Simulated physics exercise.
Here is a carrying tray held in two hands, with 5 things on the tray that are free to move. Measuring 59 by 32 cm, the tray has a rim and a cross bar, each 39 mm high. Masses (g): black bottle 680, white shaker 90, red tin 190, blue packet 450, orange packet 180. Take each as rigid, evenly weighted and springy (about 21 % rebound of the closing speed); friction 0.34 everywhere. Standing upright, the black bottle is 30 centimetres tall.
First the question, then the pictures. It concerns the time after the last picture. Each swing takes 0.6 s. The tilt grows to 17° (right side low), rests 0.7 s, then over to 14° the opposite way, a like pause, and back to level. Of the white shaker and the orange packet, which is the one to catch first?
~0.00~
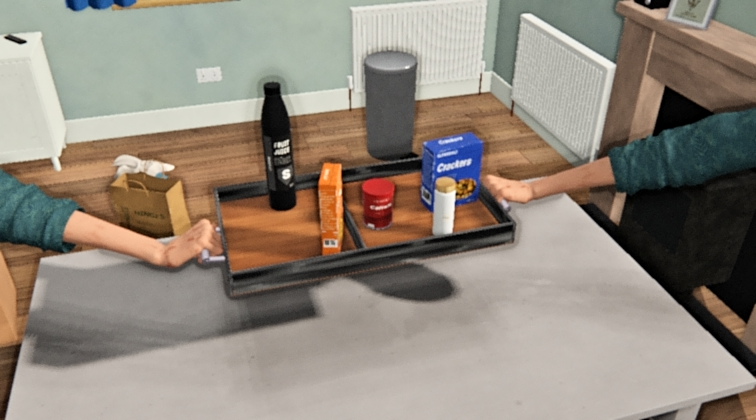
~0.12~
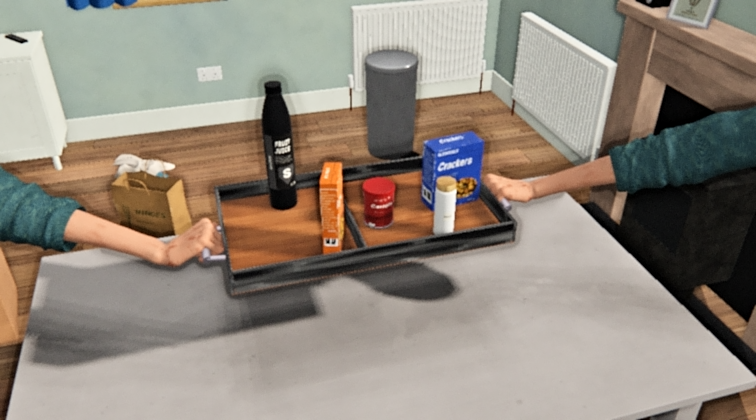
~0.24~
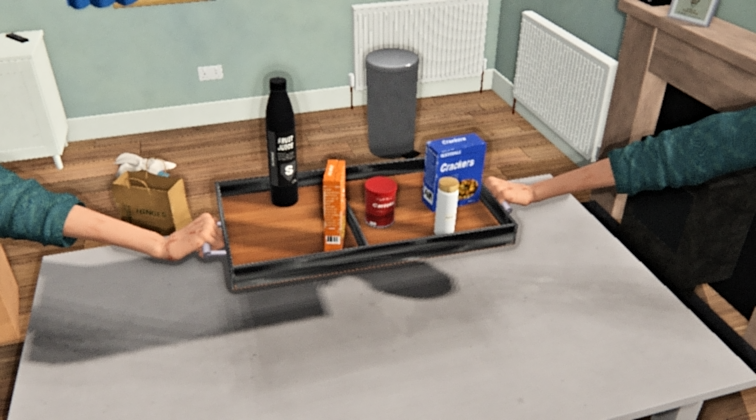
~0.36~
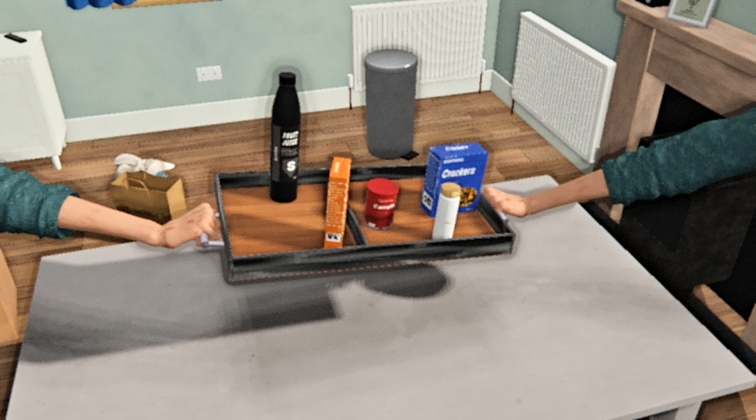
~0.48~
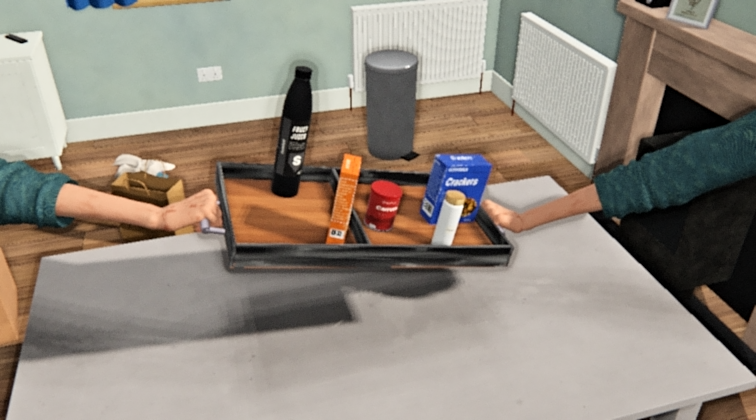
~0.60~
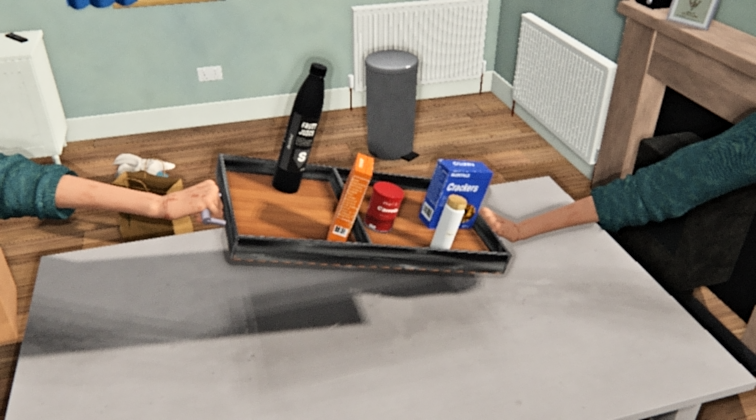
The one to catch first is the latter.
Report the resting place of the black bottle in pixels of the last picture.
It finishes around (406, 174).
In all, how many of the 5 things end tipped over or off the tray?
Altogether, 3.
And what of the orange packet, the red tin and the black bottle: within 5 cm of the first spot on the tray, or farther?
In short, the orange packet leaves its position, the red tin stays close to home, the black bottle leaves its position.
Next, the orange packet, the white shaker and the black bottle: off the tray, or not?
Observed: Orange packet remains in bounds; white shaker exits its support; black bottle remains in bounds.
By 0.90 s, tilt 17°, right edge down; orange packet on its side near (391, 223); black bottle rocked 53° off its seat.
By 1.20 s, tilt 17°, right edge down; orange packet on its side near (414, 242); white shaker rocked 29° off its seat near (481, 228); black bottle on its side.
By 1.80 s, tilt 7°, left edge down; white shaker now off the tray; orange packet on its side near (424, 223); black bottle on its side.
By 2.60 s, tilt 14°, left edge down; orange packet on its side near (422, 219); black bottle on its side.
When it is over (3.7 s), off the tray, white shaker; lying over on the tray, black bottle and orange packet; the other 2 within 5 cm of the start. End places, in pixels of the last picture, white shaker near (558, 294), orange packet near (425, 229). White shaker went at 1.22 s; orange packet went at 0.76 s.
